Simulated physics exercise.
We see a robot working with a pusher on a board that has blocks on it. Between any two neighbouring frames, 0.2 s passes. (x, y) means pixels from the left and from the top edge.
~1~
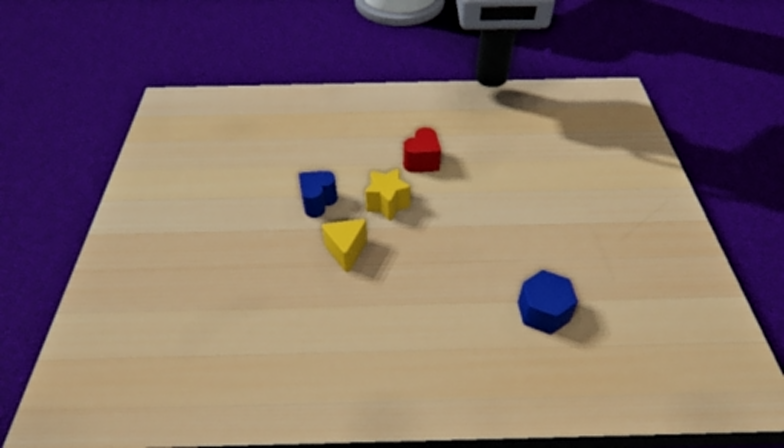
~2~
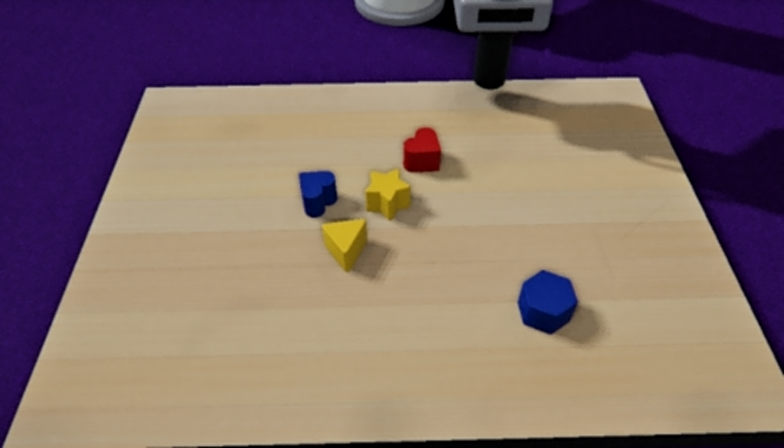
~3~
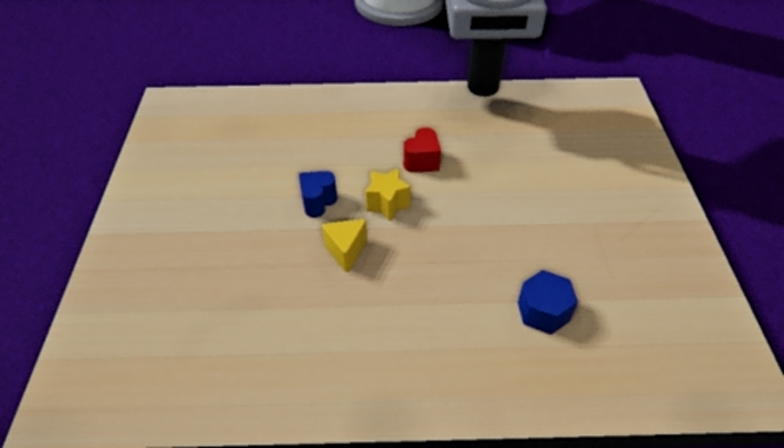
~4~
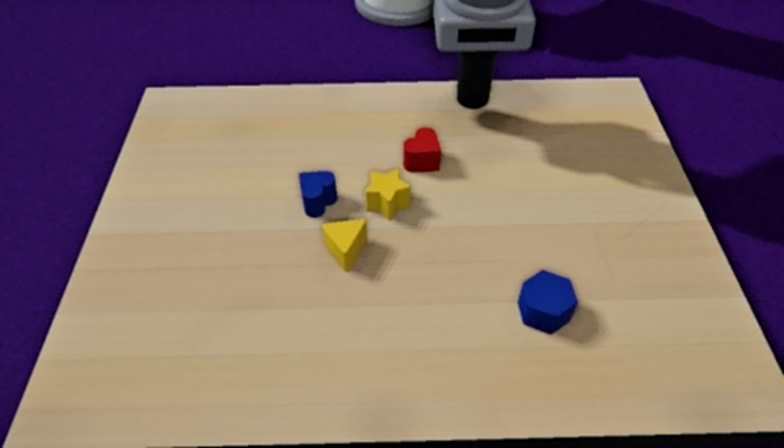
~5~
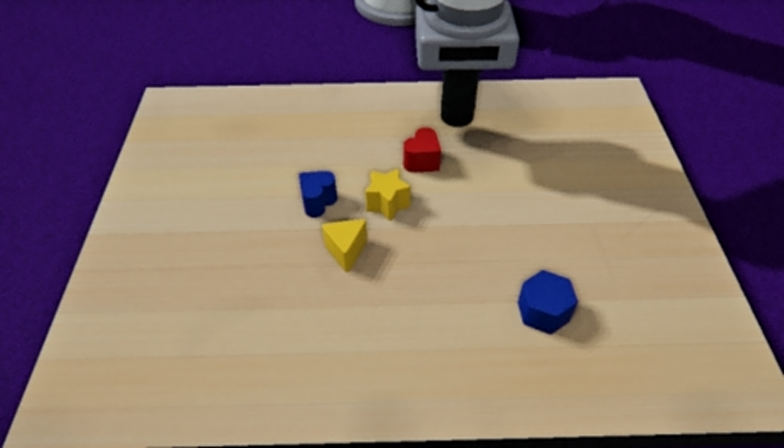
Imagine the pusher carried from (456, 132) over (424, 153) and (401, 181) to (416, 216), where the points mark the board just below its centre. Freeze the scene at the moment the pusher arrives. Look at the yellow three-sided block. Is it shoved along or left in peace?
By the last moment, the yellow three-sided block will have left its place.
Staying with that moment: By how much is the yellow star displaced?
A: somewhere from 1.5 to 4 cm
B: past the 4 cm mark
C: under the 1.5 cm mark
The one that fits is B, past the 4 cm mark.
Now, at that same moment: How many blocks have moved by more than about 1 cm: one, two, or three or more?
Three or more blocks.
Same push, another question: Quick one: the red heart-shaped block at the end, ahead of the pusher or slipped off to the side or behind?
Still being pushed.
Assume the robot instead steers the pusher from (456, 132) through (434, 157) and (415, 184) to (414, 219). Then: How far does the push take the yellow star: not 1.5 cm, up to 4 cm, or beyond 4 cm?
The middle band: 1.5 to 4 cm.
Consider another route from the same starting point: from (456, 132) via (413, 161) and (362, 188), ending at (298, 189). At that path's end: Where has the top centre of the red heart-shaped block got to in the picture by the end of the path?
It is going to be at (388, 185).
On the path given first. One third of the way, pusher at (424, 139); red heart-shaped block at (409, 156), turned 20° anticlockwise.
Two thirds of the way, pusher at (402, 167); yellow star at (381, 207), turned 55° clockwise; red heart-shaped block at (399, 185), turned 75° anticlockwise.
At the end, pusher at (416, 202); blue heart-shaped block in place; yellow three-sided block at (333, 247), turned 45° clockwise; yellow star at (369, 234), turned 90° clockwise; red heart-shaped block at (402, 223), turned 40° anticlockwise.
